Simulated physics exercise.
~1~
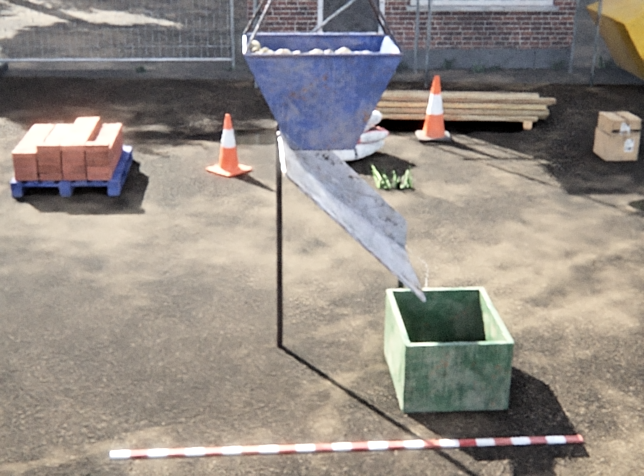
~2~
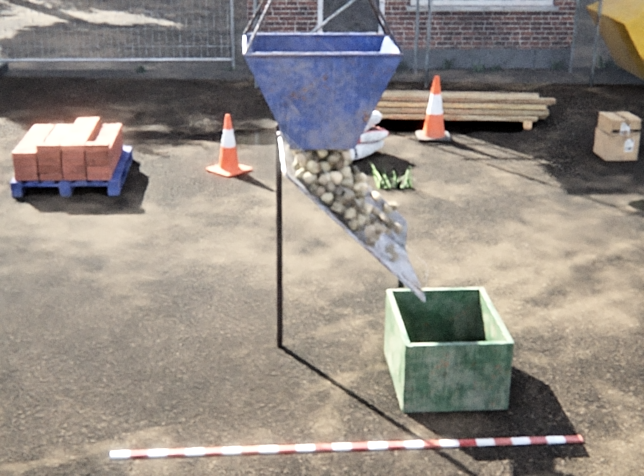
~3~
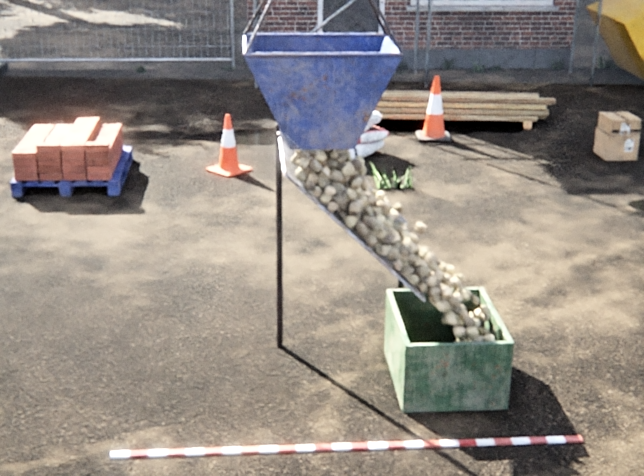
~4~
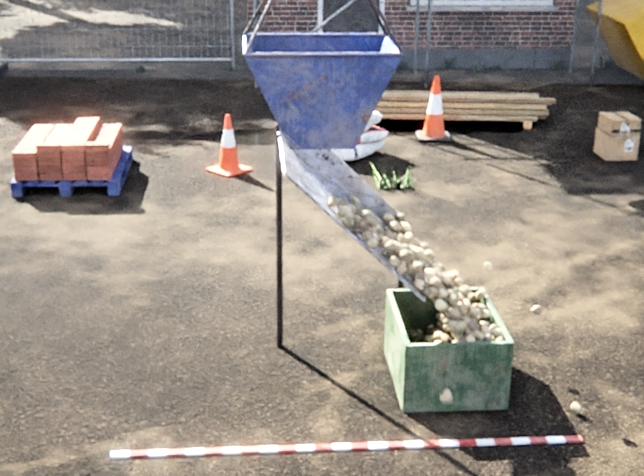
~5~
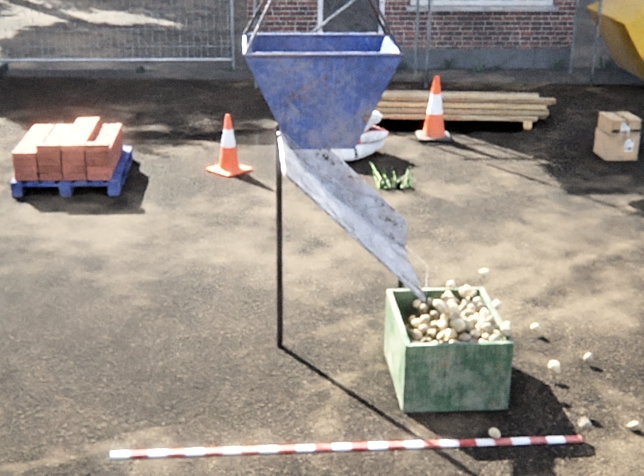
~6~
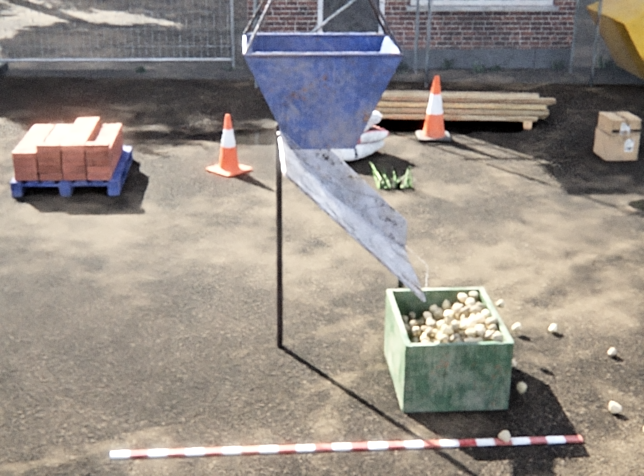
Rounded, pale stones sit heaped in a blue skip hung above a sunlit yard, seen from the side and slightly above, with a grey steel slide sloping down to the right toward an open green bin. Bricks on a blue pallet, orange cones, timber and a cardboard box stand around, and a red and white staff lies in front. The stones drop out of the skip's bottom and pour down the slide. They tumble into the bin while the skip empties, and a few bounce out to the right. Finally the slide is bare, nearly all the stones lie piled in the bin, and a few rest on the ground beside it.
